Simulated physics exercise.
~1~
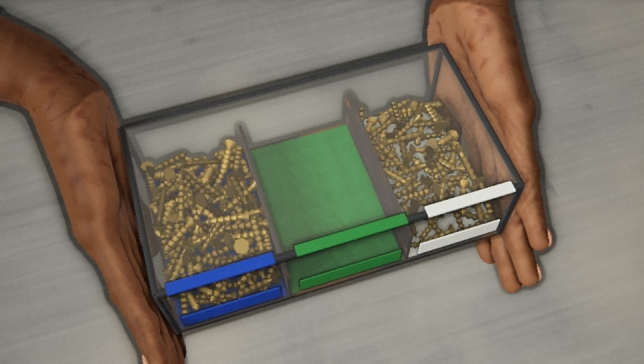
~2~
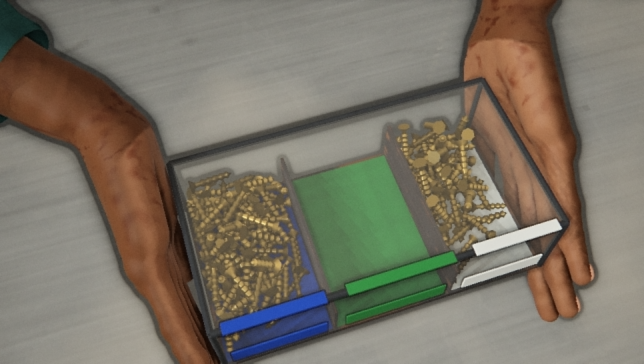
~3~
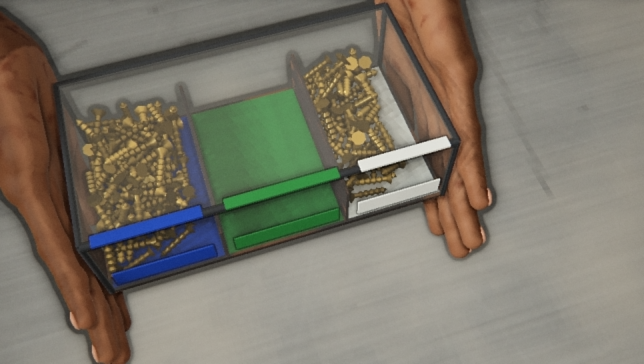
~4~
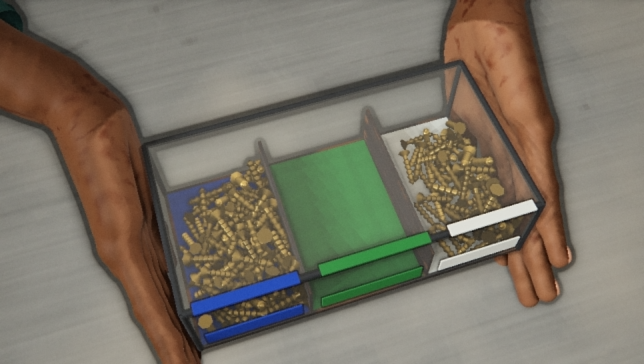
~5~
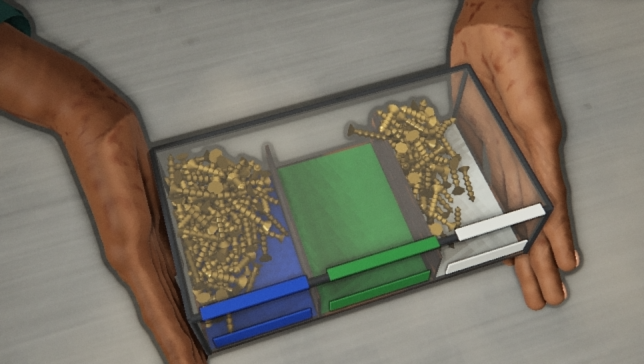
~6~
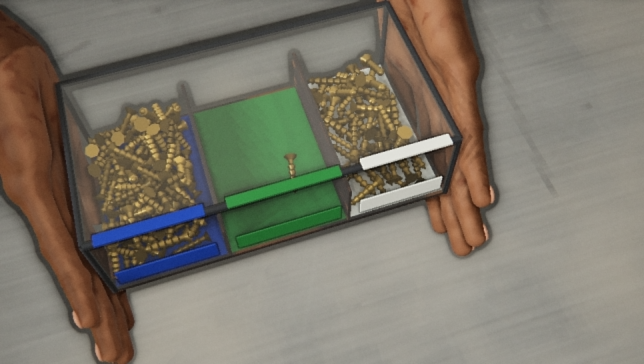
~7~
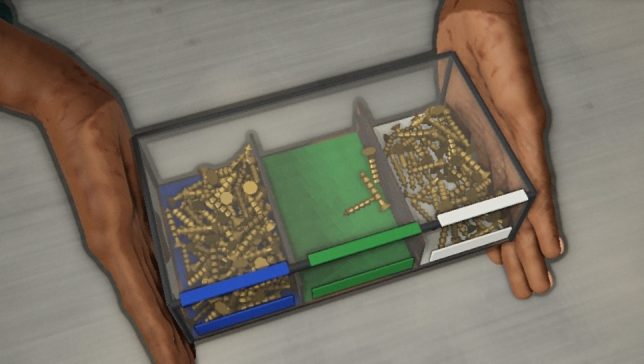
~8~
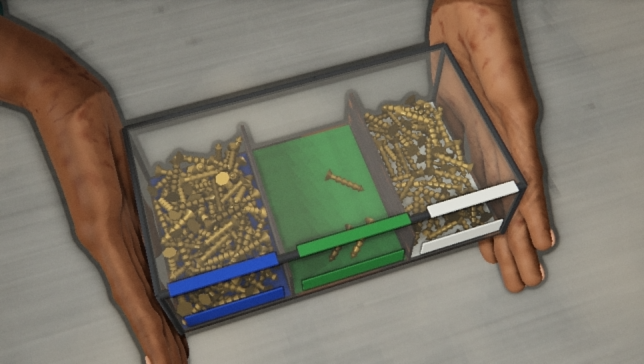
Two hands shook a clear, lidded box of brass-coloured screws back and forth over a grey table, jumbling the piles in the blue and white sections, and by the end a few screws lay in the green middle section, which had started empty.
